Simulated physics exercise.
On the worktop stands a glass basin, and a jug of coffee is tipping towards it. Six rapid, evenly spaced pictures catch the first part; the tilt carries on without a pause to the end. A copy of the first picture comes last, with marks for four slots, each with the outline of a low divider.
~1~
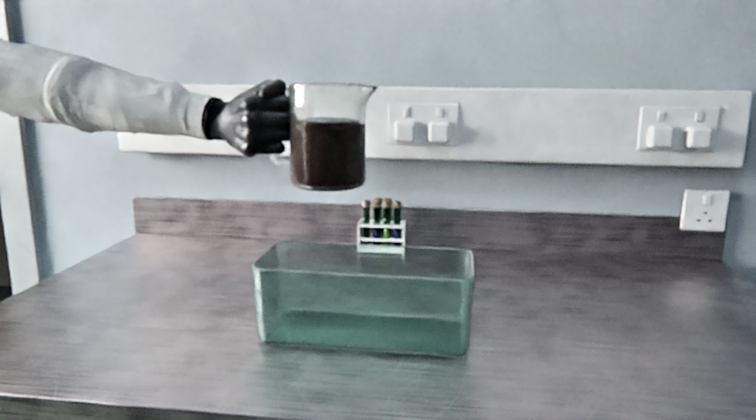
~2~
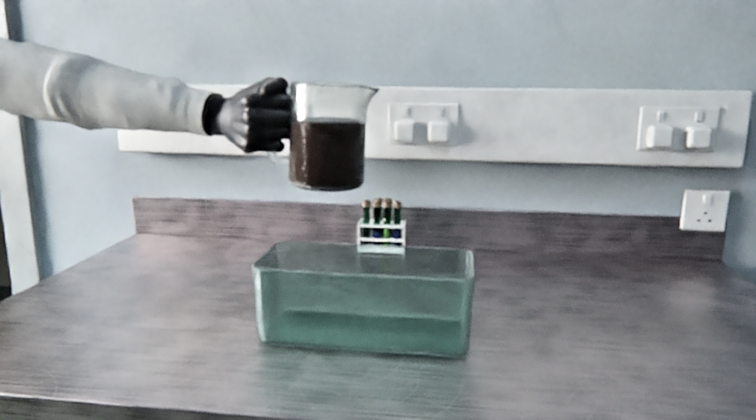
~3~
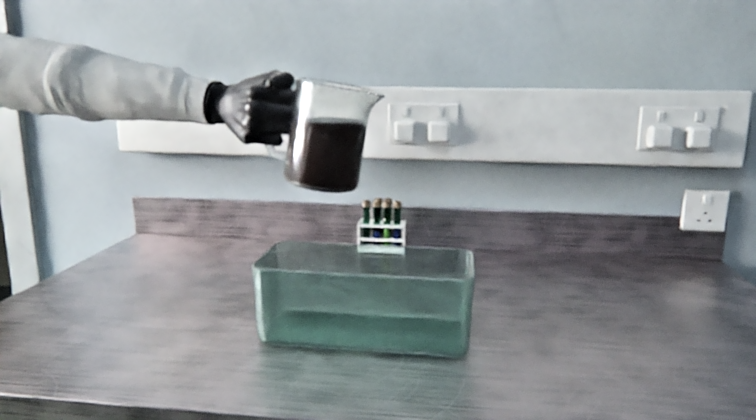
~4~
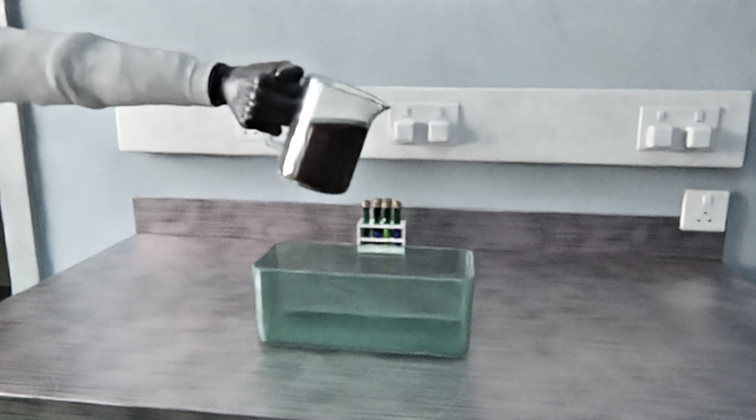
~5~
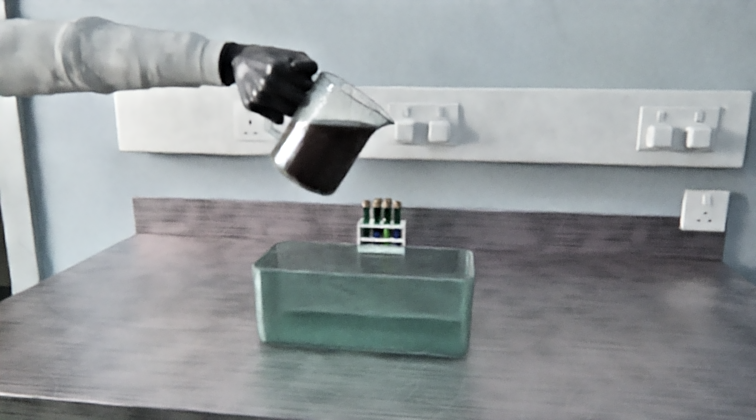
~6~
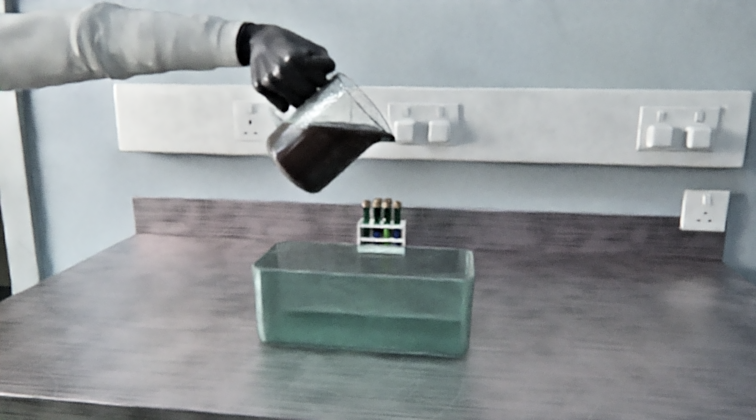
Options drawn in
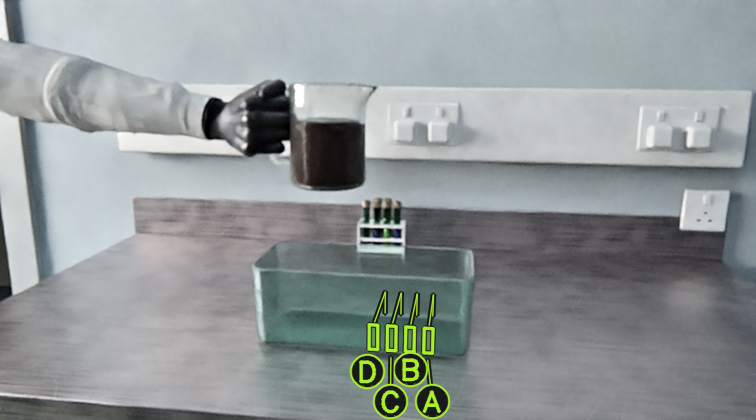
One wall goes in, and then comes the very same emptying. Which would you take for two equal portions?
The best position is B.
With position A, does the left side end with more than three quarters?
No.
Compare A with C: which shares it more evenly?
That is position C.
On the marked copy, A at (427, 359); B at (409, 358); C at (390, 357); D at (372, 355).
With A, about 69 % ends left of the wall and 29 % right of it.
With B, about 45 % ends left of the wall and 51 % right of it; 4 % is lost outside.
With C, about 36 % ends left of the wall and 59 % right of it; 5 % is lost outside.
With D, about 26 % ends left of the wall and 68 % right of it; 6 % is lost outside.
